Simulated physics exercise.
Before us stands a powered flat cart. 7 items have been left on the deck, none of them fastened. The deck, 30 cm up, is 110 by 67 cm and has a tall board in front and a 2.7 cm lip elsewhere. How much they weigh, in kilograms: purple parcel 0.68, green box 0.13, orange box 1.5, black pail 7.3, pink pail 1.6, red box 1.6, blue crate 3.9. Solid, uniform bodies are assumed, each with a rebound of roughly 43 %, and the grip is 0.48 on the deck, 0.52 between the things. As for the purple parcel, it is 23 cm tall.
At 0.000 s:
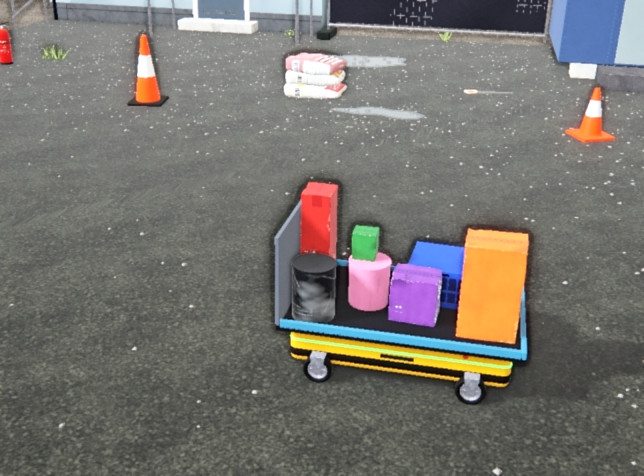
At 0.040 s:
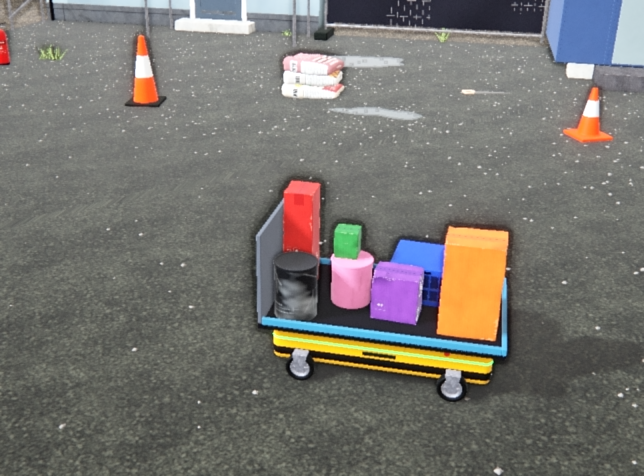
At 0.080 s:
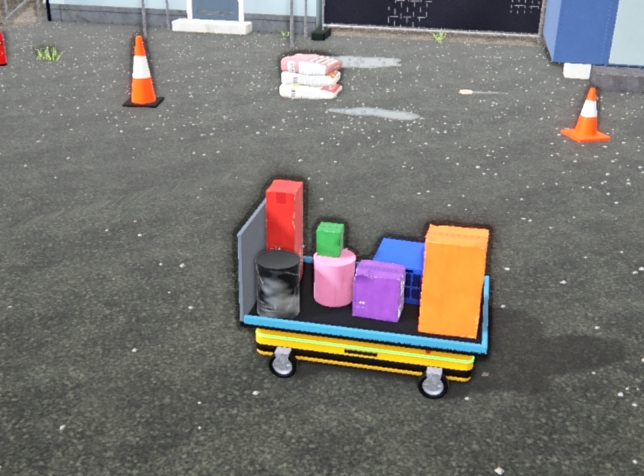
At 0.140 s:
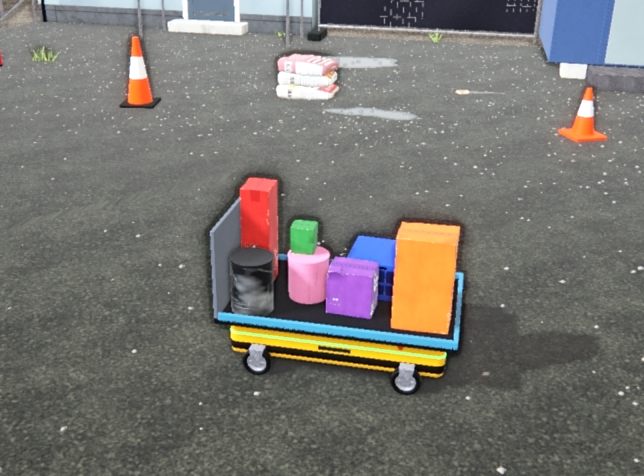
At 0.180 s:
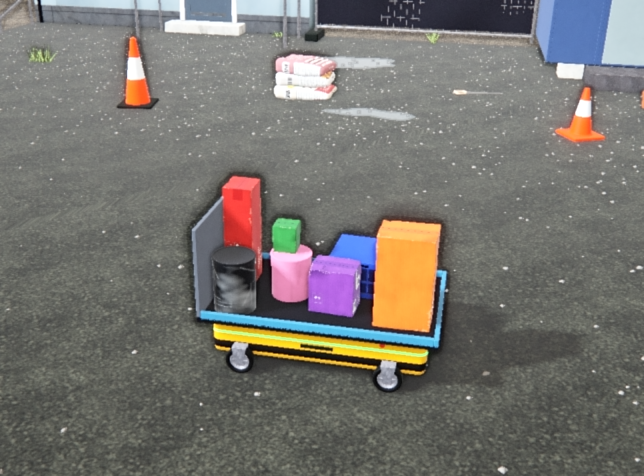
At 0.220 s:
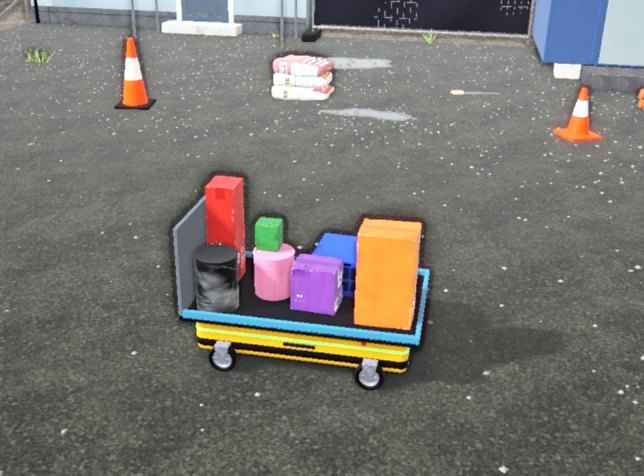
A flat cart loaded with colourful boxes and pails rolls steadily left across dark pavement.
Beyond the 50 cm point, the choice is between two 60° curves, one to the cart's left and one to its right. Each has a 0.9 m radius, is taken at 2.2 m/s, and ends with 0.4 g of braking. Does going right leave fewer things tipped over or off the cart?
No.
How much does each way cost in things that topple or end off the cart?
Tally: Left 2, right 6.
Turning left. By 0.52 s, cart 114 cm along, turned 32°; red box now off the cart; green box tilted 10° near (130, 235); purple parcel 5 cm from its spot near (188, 295).
By 0.92 s, cart 199 cm along, turned 60°; green box now off the cart; purple parcel 5 cm from its spot near (27, 375); black pail tilted 17°.
When it is over (1.8 s), off the cart, green box and red box; not toppled but over 10 cm from the start, black pail and pink pail; the other 3 within 10 cm of the start.
Turning right instead, purple parcel, green box, orange box, black pail, pink pail and red box tipped over or off the cart, 6 of 7 in all.
